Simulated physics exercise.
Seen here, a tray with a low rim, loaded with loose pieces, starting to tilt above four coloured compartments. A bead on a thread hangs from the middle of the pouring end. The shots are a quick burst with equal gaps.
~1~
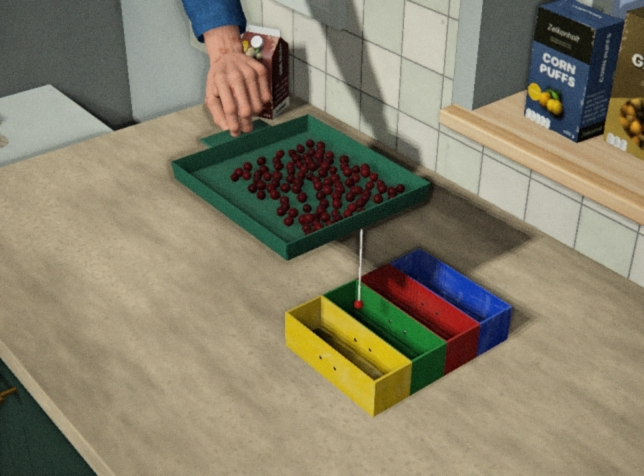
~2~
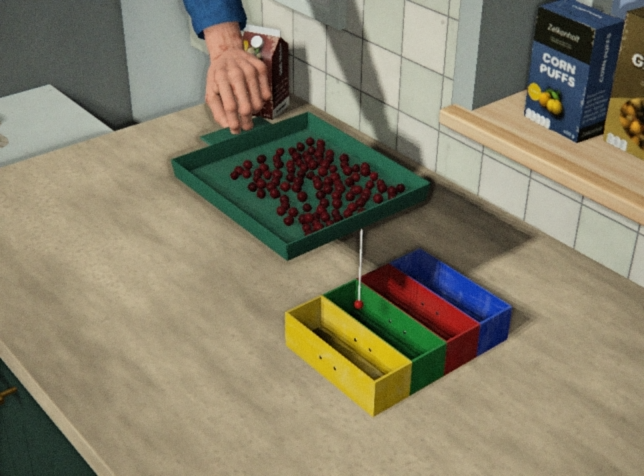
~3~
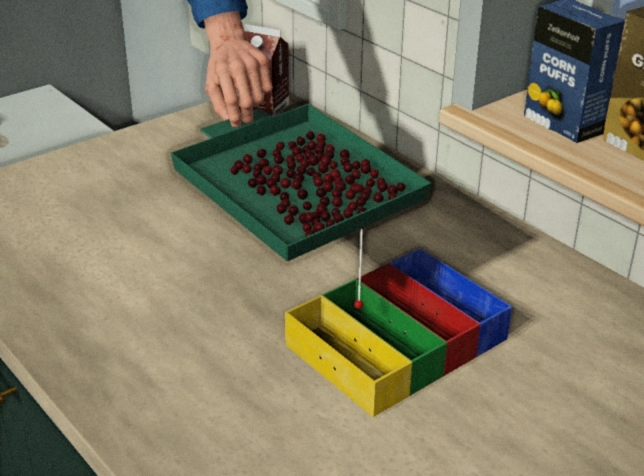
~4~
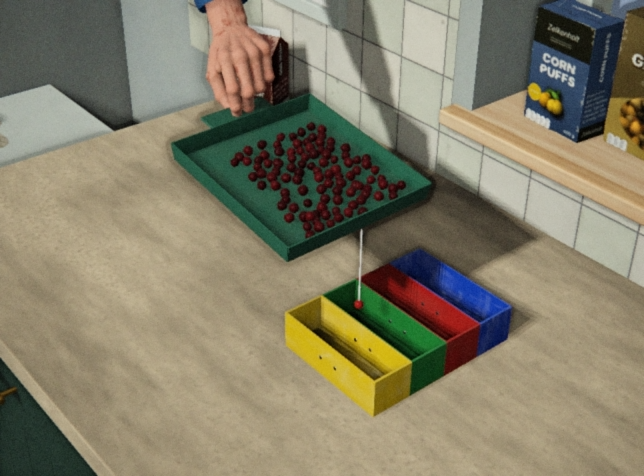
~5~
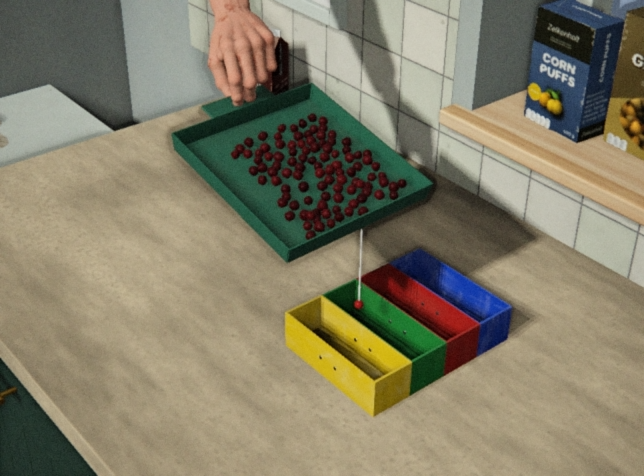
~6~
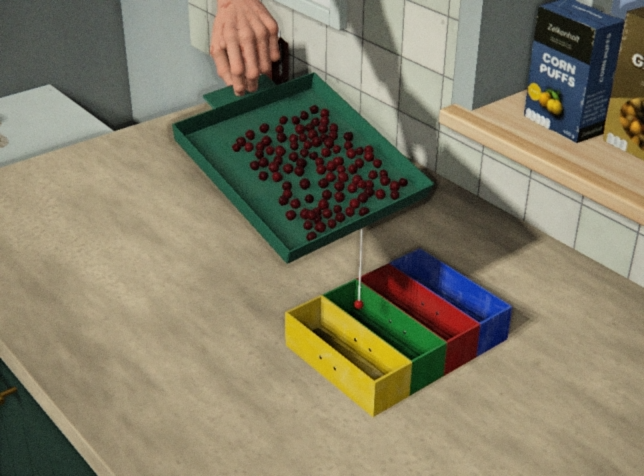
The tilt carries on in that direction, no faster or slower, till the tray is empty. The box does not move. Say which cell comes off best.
Fullest: The yellow cell.
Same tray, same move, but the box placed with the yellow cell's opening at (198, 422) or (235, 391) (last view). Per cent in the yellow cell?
In turn 0 and 0 in a hundred.
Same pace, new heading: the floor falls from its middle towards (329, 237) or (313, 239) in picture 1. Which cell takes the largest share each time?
At the first place the yellow one, at the second the yellow cell.
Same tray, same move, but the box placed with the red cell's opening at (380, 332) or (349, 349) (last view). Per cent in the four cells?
Roughly 100 per cent, and 80 per cent.
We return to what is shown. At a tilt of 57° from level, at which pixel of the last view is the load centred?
Around (353, 194).
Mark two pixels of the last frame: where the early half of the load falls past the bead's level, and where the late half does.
Around (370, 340) and then (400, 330).
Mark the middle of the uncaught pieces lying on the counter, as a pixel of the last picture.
Close to (344, 433).
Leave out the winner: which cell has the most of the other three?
Second comes the green cell.
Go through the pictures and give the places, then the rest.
Corners of the pouring end at (287, 242) and (426, 183), level; middle of the load at (318, 186), dried cherries; bead on its thread at (359, 304); yellow cell at (392, 386); green cell at (428, 366); red cell at (462, 346); blue cell at (494, 328), in the first frame.
Corners of the pouring end at (287, 243) and (427, 183), level; middle of the load at (318, 185), in the second frame.
Corners of the pouring end at (288, 244) and (427, 183), tipped barely, lowest at the left corner; middle of the load at (319, 182), in the third frame.
Corners of the pouring end at (289, 245) and (428, 183), tipped a little, lowest at the left corner; middle of the load at (319, 178), in the fourth frame.
Corners of the pouring end at (289, 247) and (429, 183), tipped a little, lowest at the left corner; middle of the load at (320, 173), in the fifth frame.
Corners of the pouring end at (290, 249) and (430, 183), tipped clearly, lowest at the left corner; middle of the load at (321, 170); yellow cell at (392, 386); green cell at (428, 366); red cell at (462, 346); blue cell at (494, 328), in the sixth frame.
Soon after the last picture, tray tipped steeply; all on the tray.
A little later, tray tipped right over; all on the tray.
Later still, tray tipped past a quarter turn; about a third in the yellow cell; about a quarter in the green cell; a small part in the red cell; about a quarter falling or outside the box.
At rest, tray tipped past a quarter turn; about a third in the yellow cell; about a quarter in the green cell; a small part in the red cell; none in the blue cell; about a quarter outside the box.
